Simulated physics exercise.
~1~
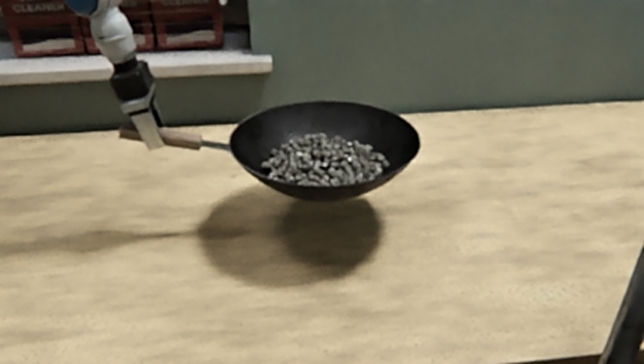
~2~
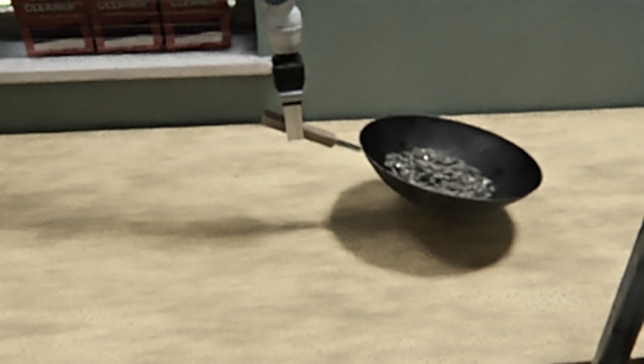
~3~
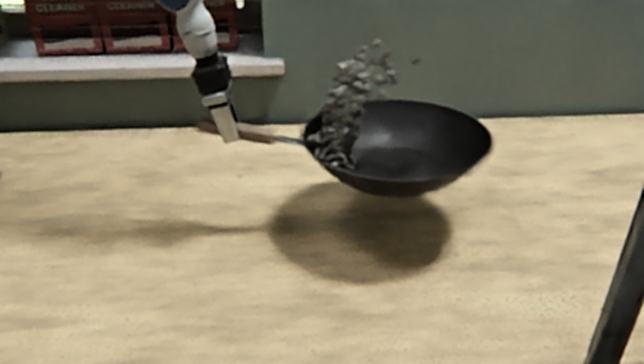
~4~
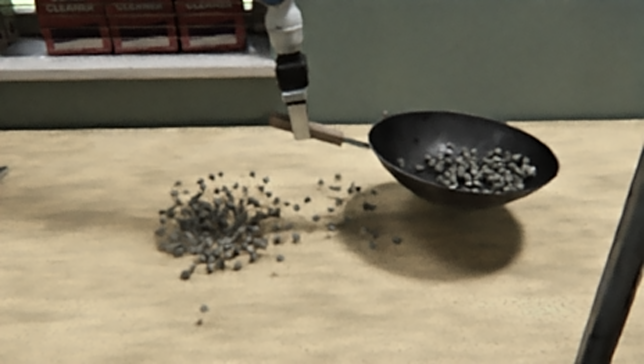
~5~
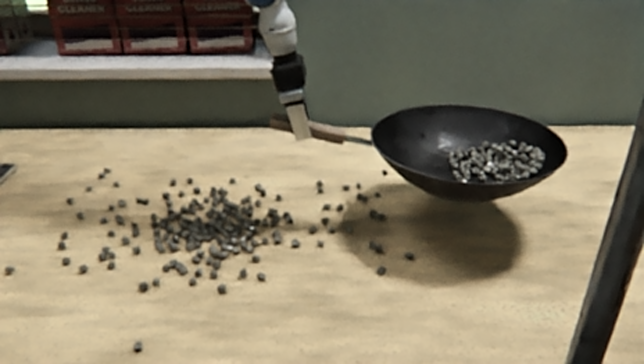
A robot arm jerked a black wok of small grey pebbles to the right, then back left, flinging many up over the handle side, and after it swung right again most lay scattered across the pale tabletop, with a smaller heap still in the wok.
